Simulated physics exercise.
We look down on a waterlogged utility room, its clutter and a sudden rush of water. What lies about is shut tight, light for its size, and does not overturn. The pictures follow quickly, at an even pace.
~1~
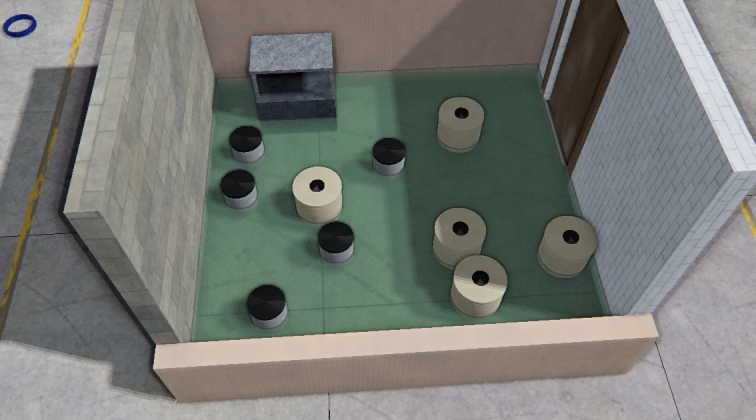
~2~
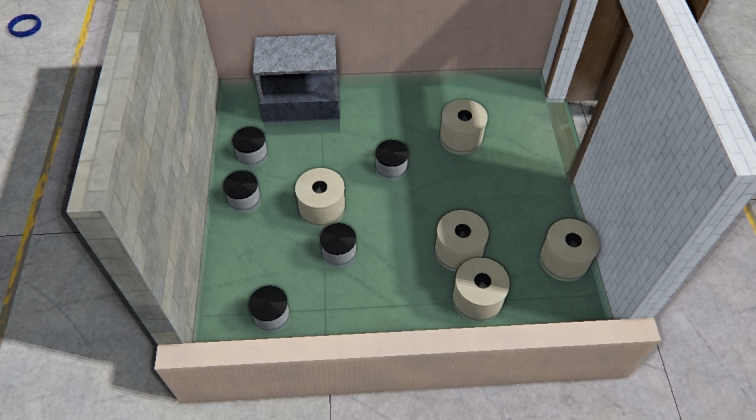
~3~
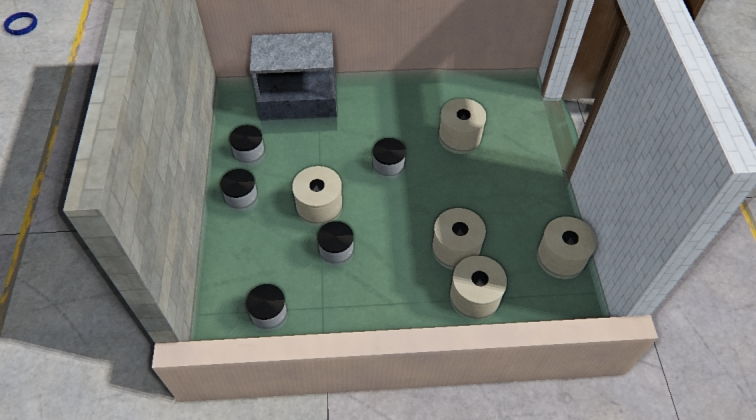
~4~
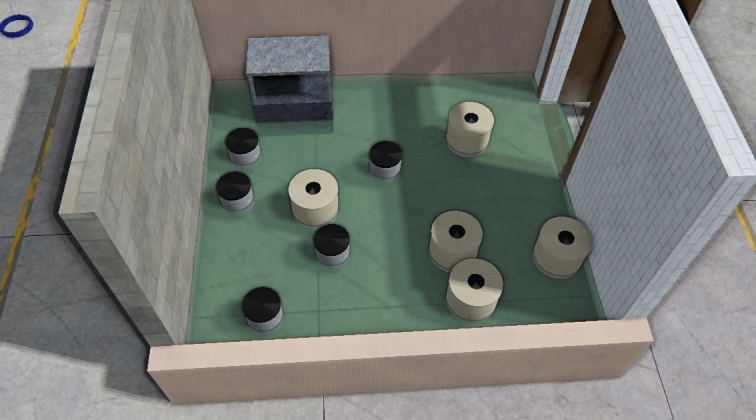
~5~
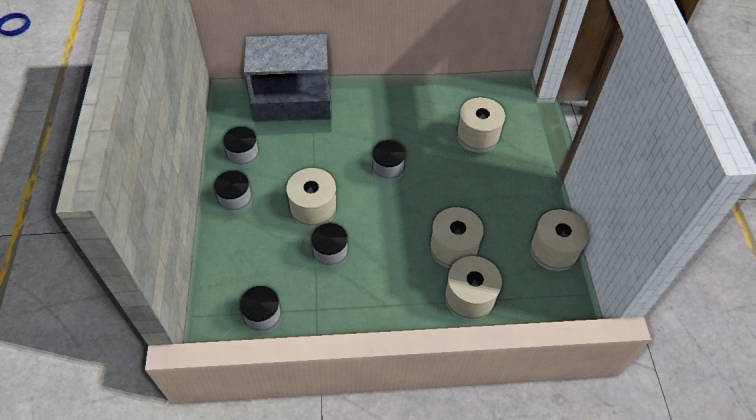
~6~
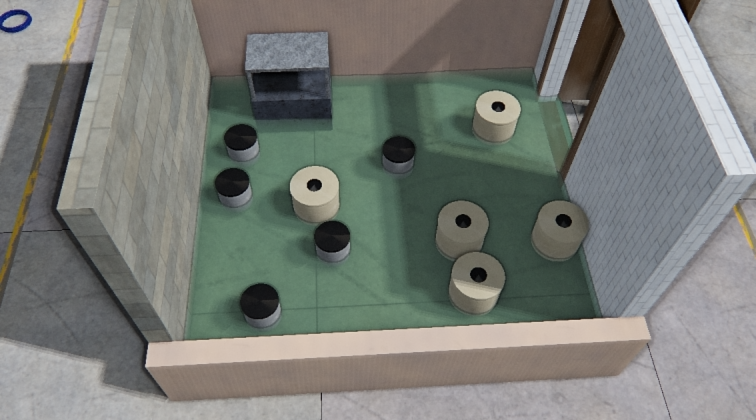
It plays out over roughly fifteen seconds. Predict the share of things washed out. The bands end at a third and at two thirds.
Share: From one to two thirds.
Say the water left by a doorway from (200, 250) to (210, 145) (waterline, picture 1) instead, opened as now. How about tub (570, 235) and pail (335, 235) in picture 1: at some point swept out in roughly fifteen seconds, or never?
One after the other: Kept in, gone.
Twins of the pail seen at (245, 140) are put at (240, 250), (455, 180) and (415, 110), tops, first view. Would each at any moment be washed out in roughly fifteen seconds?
In turn: Left behind, gone, gone.
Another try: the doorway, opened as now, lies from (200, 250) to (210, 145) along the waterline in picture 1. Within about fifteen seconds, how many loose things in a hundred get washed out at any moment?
I make it 80 per cent.
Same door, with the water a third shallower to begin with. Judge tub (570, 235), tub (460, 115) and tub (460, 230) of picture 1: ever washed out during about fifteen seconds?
In that order: Through, yes, yes.
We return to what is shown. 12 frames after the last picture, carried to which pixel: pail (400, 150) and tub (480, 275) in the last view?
At about (524, 112) and (511, 241).
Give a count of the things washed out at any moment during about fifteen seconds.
I count 5.
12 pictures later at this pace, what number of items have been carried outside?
That makes 2.
A moment on, 0 of 10 are out; 10 afloat.
Next, 2 of 10 are out; 8 afloat.
Later, 4 of 10 are out; 6 afloat.
In the end, 5 of 10 are out; 1 afloat.
